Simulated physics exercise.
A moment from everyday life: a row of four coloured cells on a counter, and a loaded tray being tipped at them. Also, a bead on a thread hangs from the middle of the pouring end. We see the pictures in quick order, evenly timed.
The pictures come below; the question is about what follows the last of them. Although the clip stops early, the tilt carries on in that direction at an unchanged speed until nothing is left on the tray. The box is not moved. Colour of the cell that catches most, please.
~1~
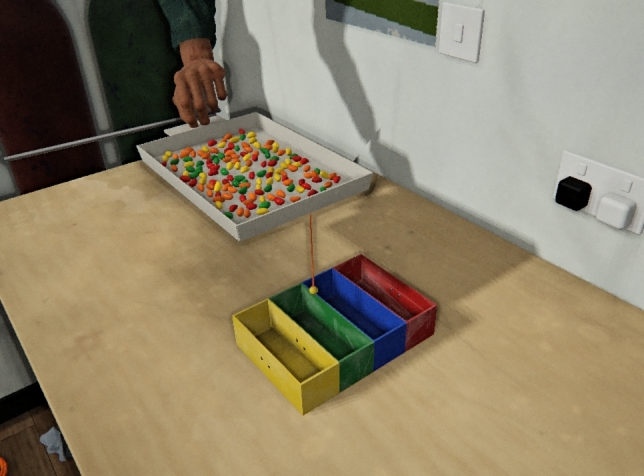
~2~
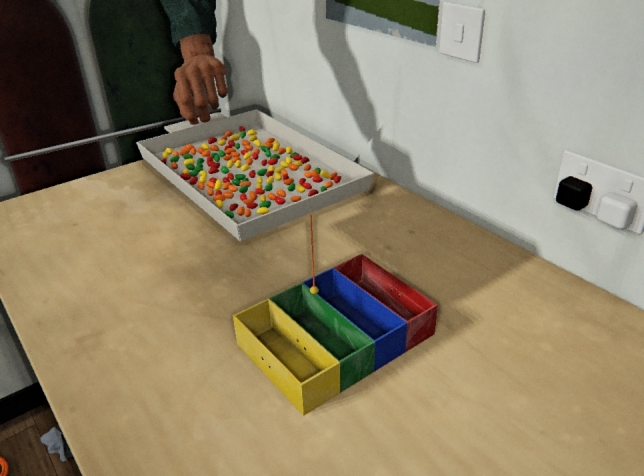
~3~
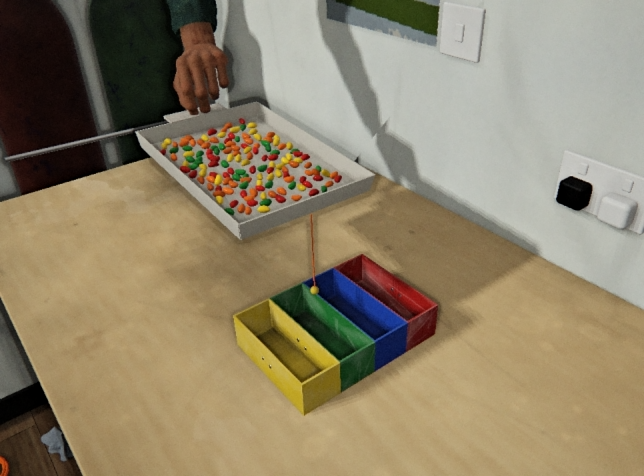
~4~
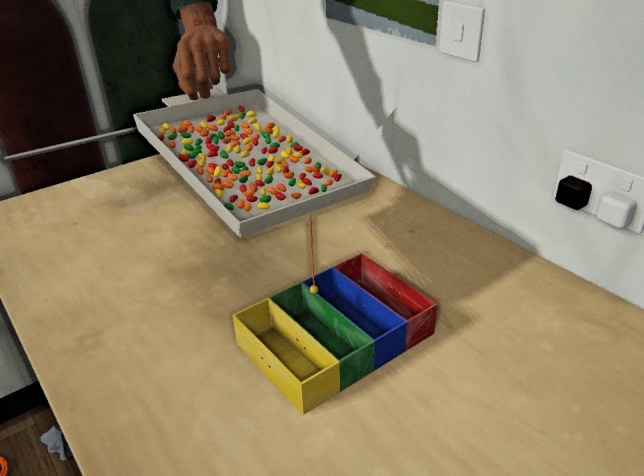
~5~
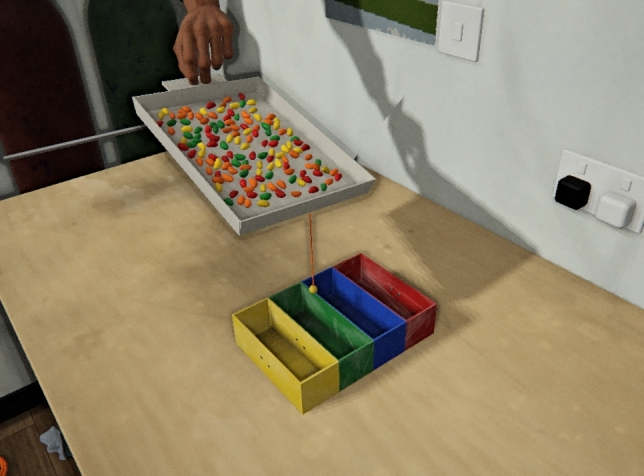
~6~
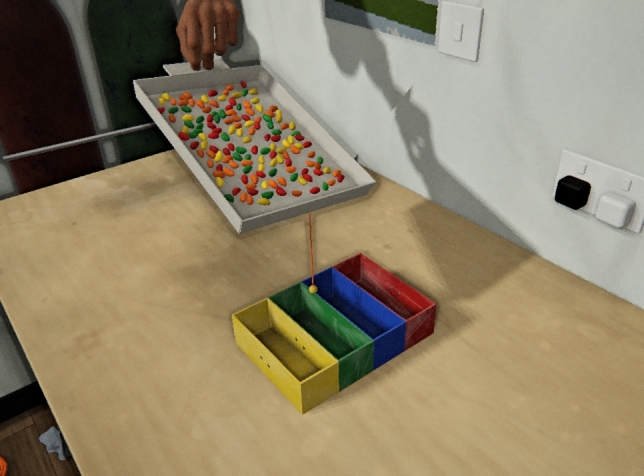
The colour is red.
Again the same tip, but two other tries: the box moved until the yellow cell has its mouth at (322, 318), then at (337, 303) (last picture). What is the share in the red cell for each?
Around 0 and then 0 per cent.
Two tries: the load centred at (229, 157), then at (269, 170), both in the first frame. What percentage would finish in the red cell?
Close to 50 %, followed by close to 50 %.
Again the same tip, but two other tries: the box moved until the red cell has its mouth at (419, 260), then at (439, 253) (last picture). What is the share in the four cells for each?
Close to 90 in a hundred, then close to 90 in a hundred.
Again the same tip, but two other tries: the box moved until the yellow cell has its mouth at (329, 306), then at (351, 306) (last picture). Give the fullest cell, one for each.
For the first position it is the green cell, and for the second it is the cell in green.
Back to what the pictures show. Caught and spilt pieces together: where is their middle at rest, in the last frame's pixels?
Roughly pixel (381, 317).
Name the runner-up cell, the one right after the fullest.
Place 2: The blue one.
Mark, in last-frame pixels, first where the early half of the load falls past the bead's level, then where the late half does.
The opening half passes (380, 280), the closing half (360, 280).
Soon after the last picture, tray tipped steeply; nearly all on the tray; a stray few falling or outside the box.
A little later, tray tipped right over; about half on the tray; about a quarter in the red cell; a small part in the blue cell; a stray few in the green cell; a small part falling or outside the box.
Later still, tray tipped past a quarter turn; about two thirds in the red cell; about a quarter in the blue cell; a small part in the green cell; a small part falling or outside the box.
At rest, tray tipped past a quarter turn; about two thirds in the red cell; about a quarter in the blue cell; a small part in the green cell; none in the yellow cell; a small part outside the box.
